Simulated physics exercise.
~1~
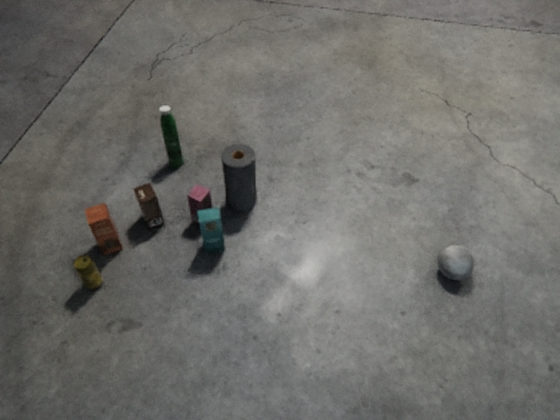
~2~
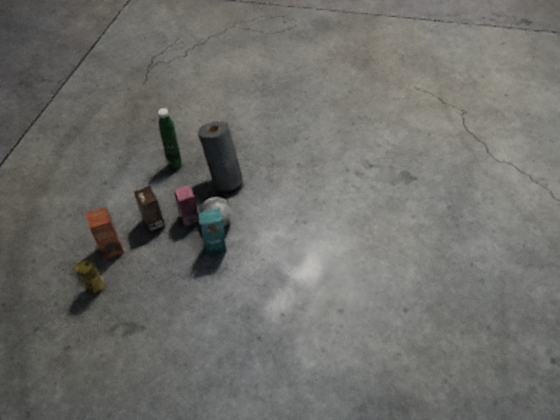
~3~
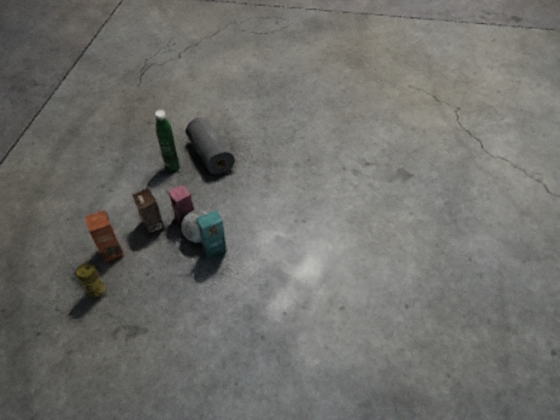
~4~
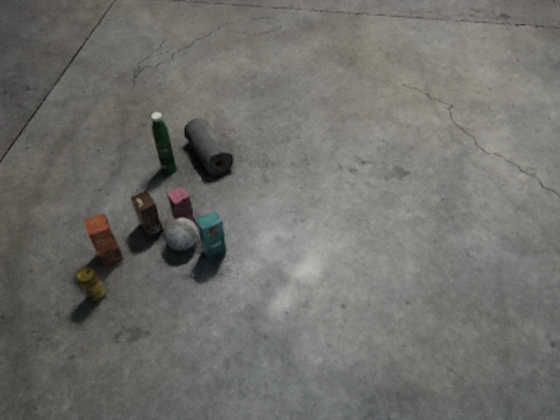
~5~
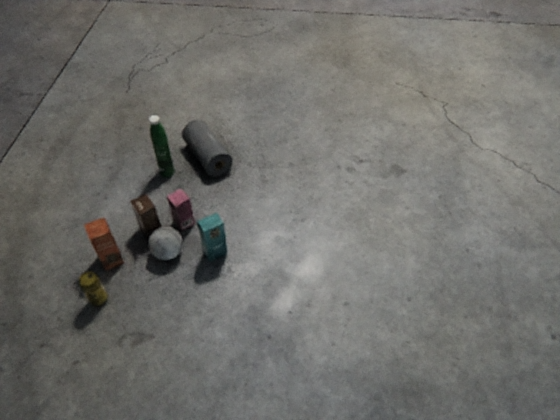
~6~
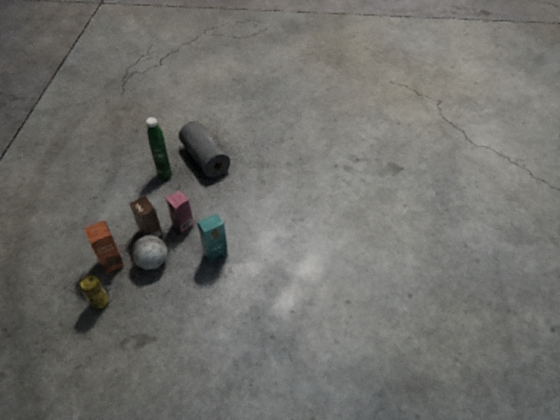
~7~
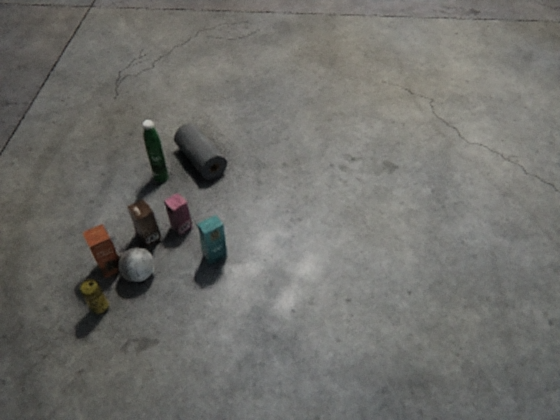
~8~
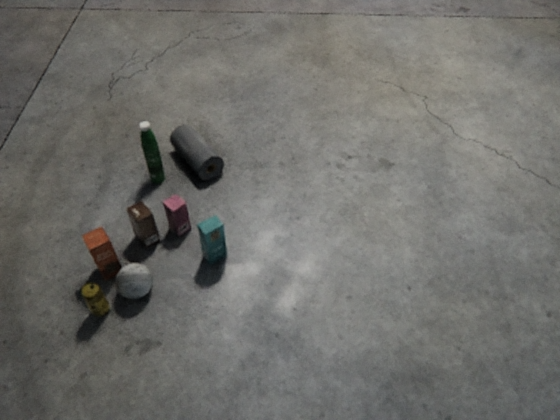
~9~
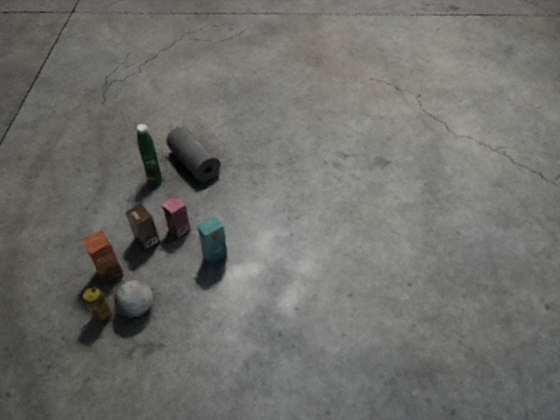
A white ball rolls left, the grey roll topples, and the ball passes between standing cartons.
